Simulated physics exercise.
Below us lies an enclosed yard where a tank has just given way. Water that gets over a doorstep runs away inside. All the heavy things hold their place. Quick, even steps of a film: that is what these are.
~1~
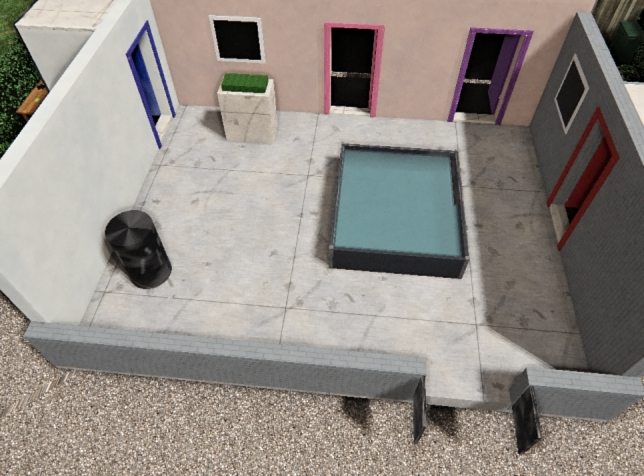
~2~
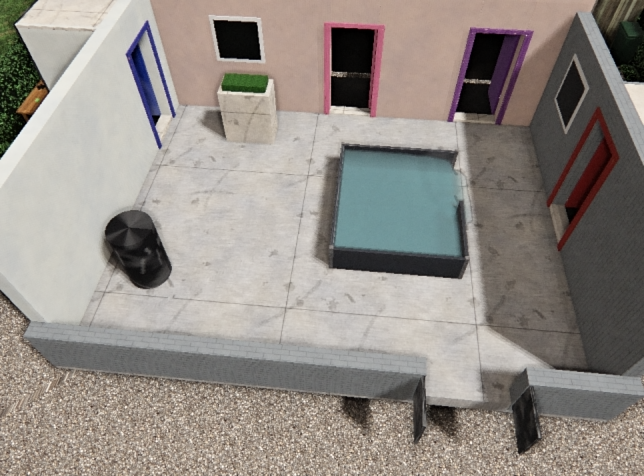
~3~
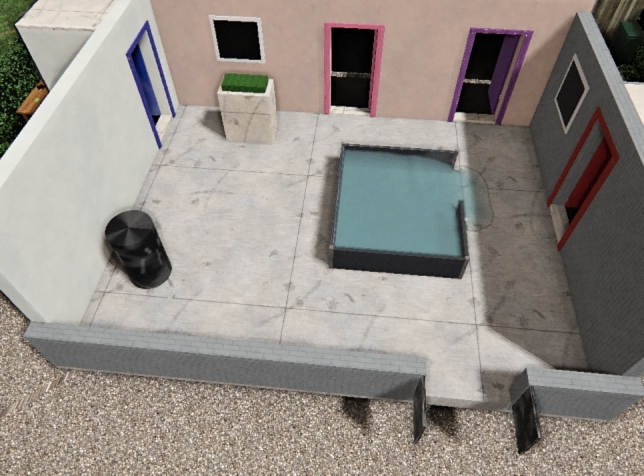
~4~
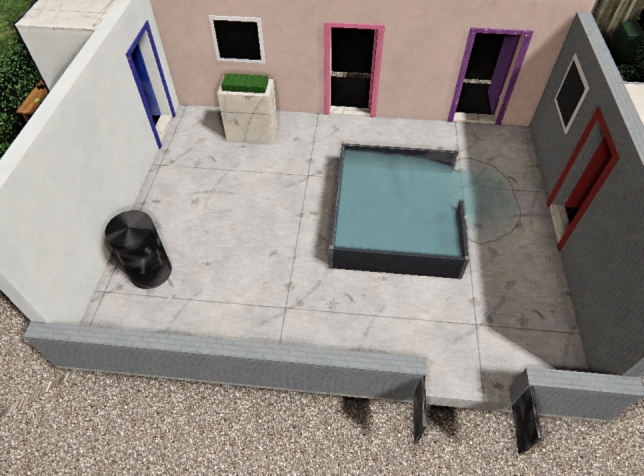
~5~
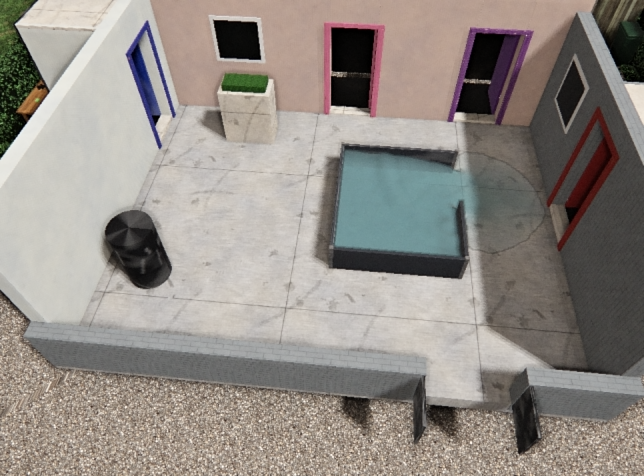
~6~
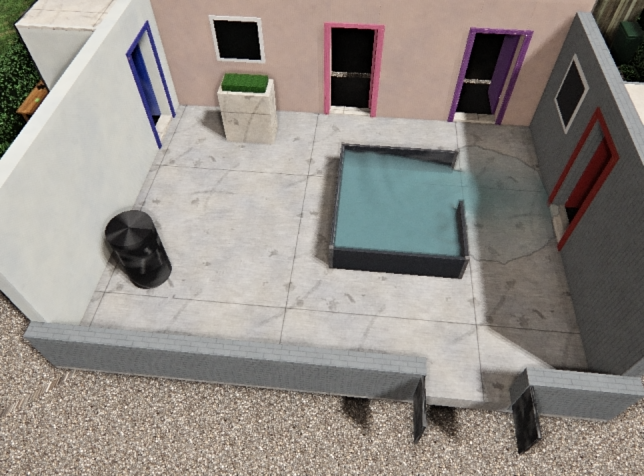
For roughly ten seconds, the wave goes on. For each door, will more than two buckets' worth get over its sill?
As I see it, purple door: Limit exceeded. Red door: Limit exceeded. Blue door: Limit not exceeded. Pink door: Limit not exceeded.
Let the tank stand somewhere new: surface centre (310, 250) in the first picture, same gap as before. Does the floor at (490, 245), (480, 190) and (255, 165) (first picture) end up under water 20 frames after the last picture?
In that order: Flooded, wet, free of water.
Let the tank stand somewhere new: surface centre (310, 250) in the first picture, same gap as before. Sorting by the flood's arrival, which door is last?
The door marked blue.
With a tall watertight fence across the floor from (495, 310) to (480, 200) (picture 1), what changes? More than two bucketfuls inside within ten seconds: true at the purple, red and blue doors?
Purple door overshoots, red door falls short, blue door falls short.
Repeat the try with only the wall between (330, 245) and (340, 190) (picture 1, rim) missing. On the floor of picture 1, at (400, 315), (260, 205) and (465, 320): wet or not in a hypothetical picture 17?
Going in your order, I'd say still bare, then drenched, then still bare.
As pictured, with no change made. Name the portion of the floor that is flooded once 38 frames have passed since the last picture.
Roughly 55 per cent.
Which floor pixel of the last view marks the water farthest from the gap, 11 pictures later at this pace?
By then the tip should be at about (575, 359).
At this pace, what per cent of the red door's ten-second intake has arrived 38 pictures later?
Around 95 in a hundred.
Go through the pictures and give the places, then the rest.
The water tank at (398, 199) is whole and still, in the first picture.
Water pours out at (453, 191) and has run to a hidden place, in the second picture.
Water pours out at (452, 191) and has run to (484, 223), in the third picture.
The front is at (516, 216), out from the gap at (452, 191), in the fourth picture.
Water pours out at (452, 192) and has run to (540, 208), in the fifth picture.
Water pours out at (452, 191) and has run to (538, 175), in the sixth picture.
A moment on, water covers 10 % of the floor; the purple door not reached, the red door over two buckets in, the blue door not reached, the pink door not reached.
Next, water covers 15 % of the floor; the purple door wet at the sill, nothing in, the red door over two buckets in, the blue door not reached, the pink door not reached.
Then, water covers 30 % of the floor; the purple door over two buckets in, the red door far over two buckets in, the blue door not reached, the pink door wet at the sill, nothing in.
Later, water covers 55 % of the floor; the purple door far over two buckets in, the red door far over two buckets in, the blue door not reached, the pink door wet at the sill, nothing in.
In the end, water covers 90 % of the floor; the purple door far over two buckets in, the red door far over two buckets in, the blue door wet at the sill, nothing in, the pink door wet at the sill, nothing in.
